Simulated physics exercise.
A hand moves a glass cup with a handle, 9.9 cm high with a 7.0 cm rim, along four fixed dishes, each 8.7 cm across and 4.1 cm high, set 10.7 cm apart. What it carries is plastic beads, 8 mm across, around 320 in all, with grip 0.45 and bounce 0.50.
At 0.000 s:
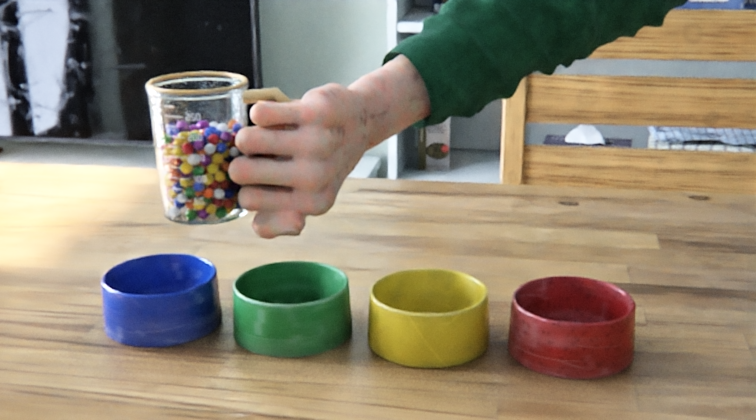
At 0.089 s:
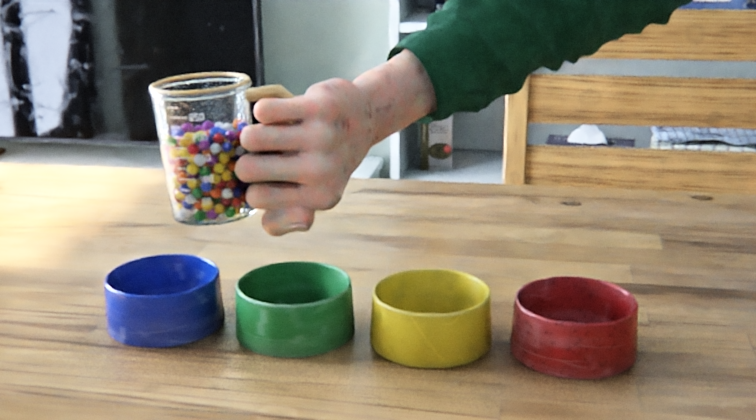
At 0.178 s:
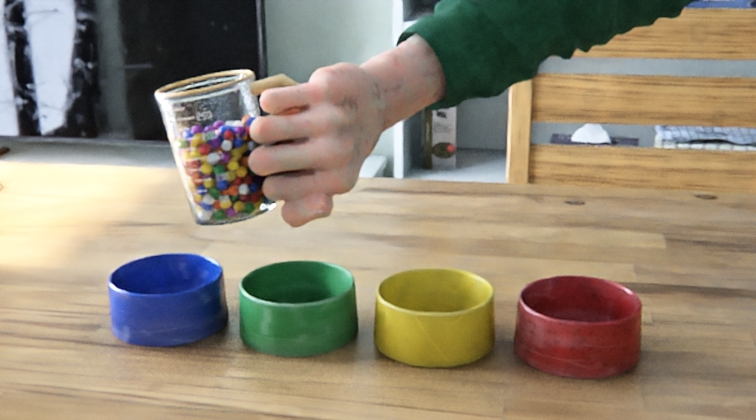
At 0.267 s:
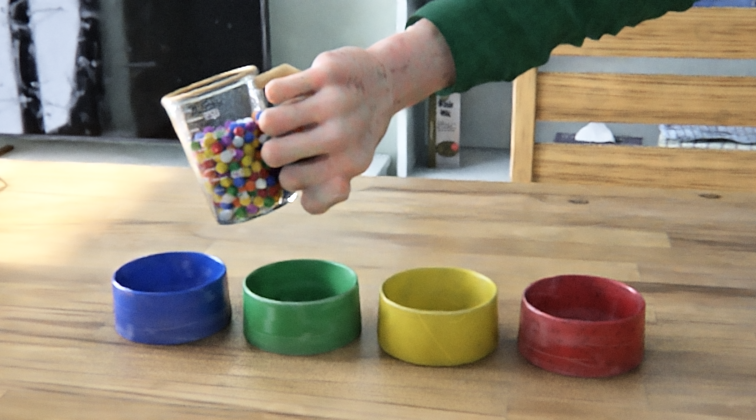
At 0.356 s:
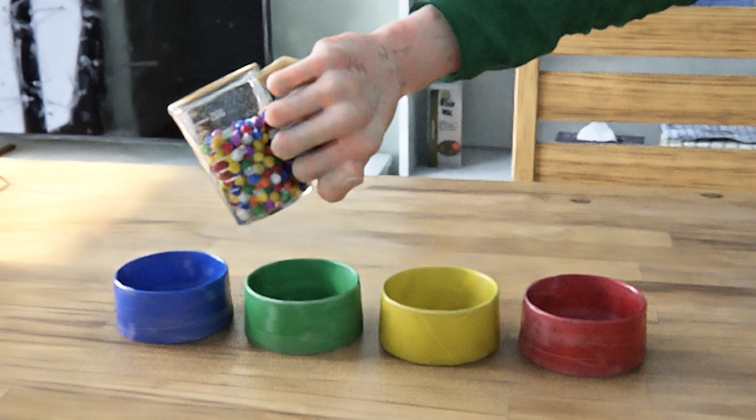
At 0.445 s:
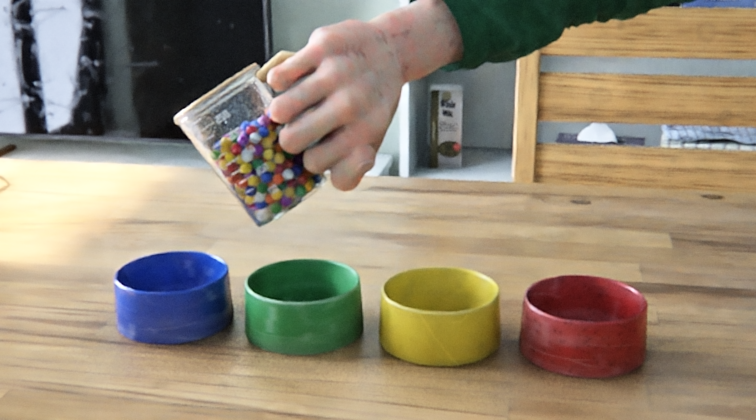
A hand in a green sleeve held a glass cup of colorful beads above four bowls, blue, green, yellow and red, then tilted it steadily to the left while shifting it slightly right.
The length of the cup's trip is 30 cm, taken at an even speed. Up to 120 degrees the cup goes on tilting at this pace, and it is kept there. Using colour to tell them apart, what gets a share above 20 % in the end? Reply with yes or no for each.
Red: No, blue: No, green: Yes, yellow: No, counter: No.
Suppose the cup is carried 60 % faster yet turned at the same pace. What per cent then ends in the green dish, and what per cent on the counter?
Shares: Green 20, counter 40.
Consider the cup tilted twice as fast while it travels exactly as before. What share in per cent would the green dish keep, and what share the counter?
Green 10, counter 50.
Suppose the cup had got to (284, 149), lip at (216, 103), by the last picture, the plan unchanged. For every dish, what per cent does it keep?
Dish by dish: Red 20 per cent, blue 0 per cent, green 0 per cent, yellow 30 per cent.
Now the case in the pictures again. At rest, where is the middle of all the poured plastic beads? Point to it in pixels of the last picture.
Roughly (299, 300).
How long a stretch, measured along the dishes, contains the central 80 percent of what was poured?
I'd estimate close to 5 cm.
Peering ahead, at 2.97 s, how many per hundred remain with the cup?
Close to 0 in a hundred.
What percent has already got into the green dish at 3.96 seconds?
I'd say close to 100 per cent at that point.
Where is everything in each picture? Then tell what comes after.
In the first frame, cup at (202, 148), tilt 0 degrees, lip at (152, 82), moved 0.0 cm; middle of the pieces at (208, 168); blue dish at (160, 275); green dish at (291, 283); yellow dish at (429, 291); red dish at (573, 300).
In the second frame, cup at (208, 149), tilt 3 degrees, lip at (155, 85), moved 0.3 cm; middle of the pieces at (215, 169).
In the third frame, cup at (220, 148), tilt 10 degrees, lip at (161, 91), moved 1.0 cm; middle of the pieces at (230, 167).
In the fourth frame, cup at (233, 147), tilt 18 degrees, lip at (168, 97), moved 1.7 cm; middle of the pieces at (245, 165).
In the fifth frame, cup at (244, 147), tilt 26 degrees, lip at (174, 106), moved 2.4 cm; middle of the pieces at (259, 163).
In the sixth frame, cup at (254, 147), tilt 34 degrees, lip at (180, 116), moved 3.2 cm; middle of the pieces at (270, 163); blue dish at (172, 272); green dish at (303, 280); yellow dish at (440, 289); red dish at (585, 299). The cup turns about 85 degrees a second and travels 8 cm a second.
After 1.96 s, tilt 120 degrees; cup holds 0 %, green 100 %.
Then, at 2.97 s, tilt 120 degrees; cup holds 0 %, green 100 %.
After 3.96 s, tilt 120 degrees; cup holds 0 %, green 100 %.
By 4.3 s all is still; red 0 %, blue 0 %, green 100 %, yellow 0 %, counter 0 %.
